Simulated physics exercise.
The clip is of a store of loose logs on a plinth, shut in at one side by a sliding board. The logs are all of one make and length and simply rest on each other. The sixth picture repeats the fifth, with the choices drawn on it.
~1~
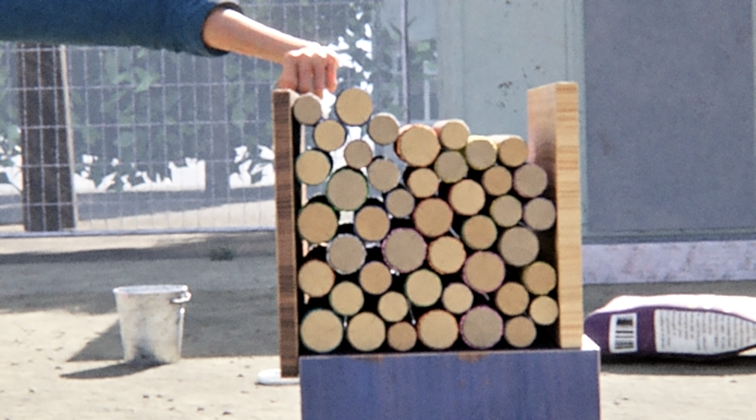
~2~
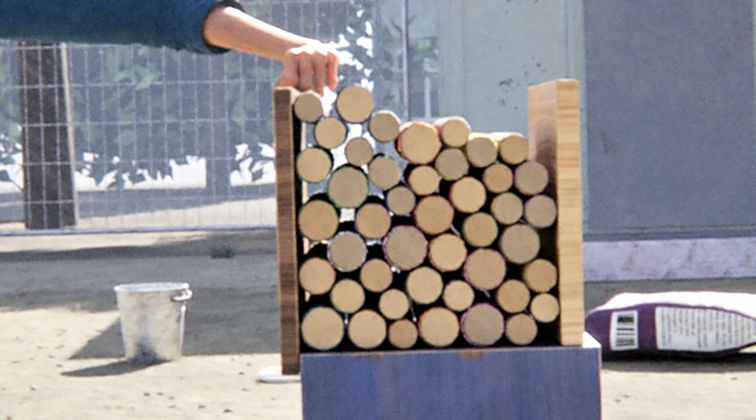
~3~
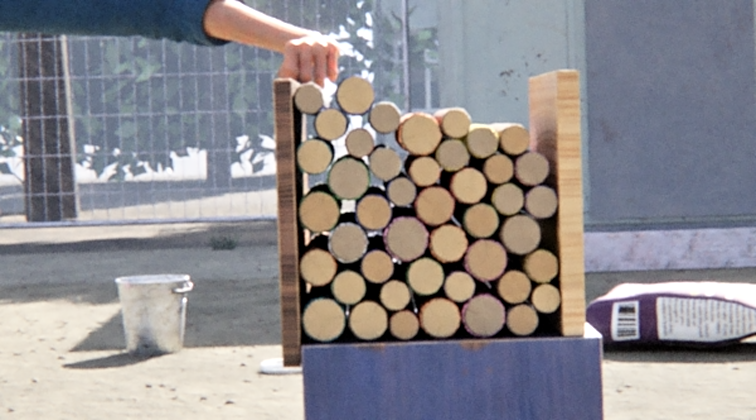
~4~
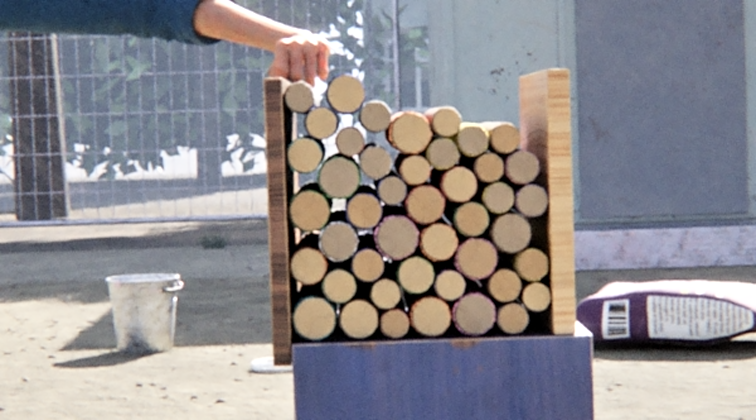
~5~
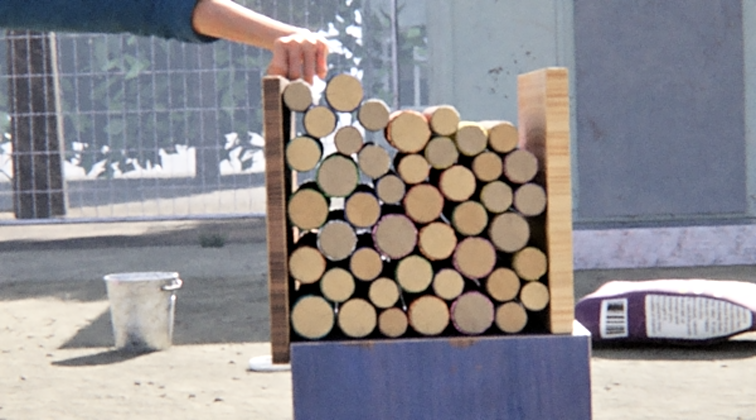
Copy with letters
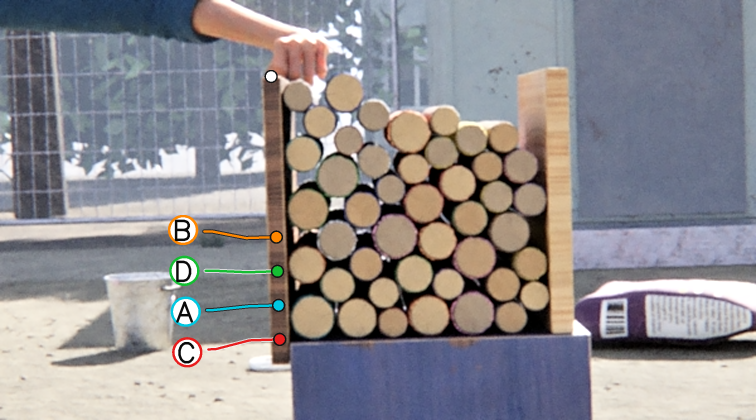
A hand rests atop the left board beside stacked logs, and nothing visibly moves.
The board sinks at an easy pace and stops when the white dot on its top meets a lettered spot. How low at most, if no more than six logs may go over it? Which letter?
It can be let down to B.
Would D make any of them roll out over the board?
Yes.
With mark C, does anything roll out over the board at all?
At C: Yes.
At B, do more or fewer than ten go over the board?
Fewer than ten.
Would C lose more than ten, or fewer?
At C, more than ten.
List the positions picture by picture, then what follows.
In the first frame, a log (329, 136); a log (481, 153); side board (293, 225).
In the second frame, side board (294, 223); a log (322, 328).
In the third frame, a log (522, 320); a log (425, 277).
In the fourth frame, a log (397, 238); a log (364, 211).
In the fifth frame, a log (390, 189); a log (374, 161); a log (320, 122).
On the marked copy, A at (279, 305); B at (277, 237); C at (280, 340); D at (278, 271); the white dot at (272, 77).
Following B. Soon after the start, top of the board (283, 147).
Later, top of the board (286, 227).
In the end, top of the board (286, 236), five out over the board.
As for the rest, A more than six out over the board; C more than six out over the board; D more than six out over the board.
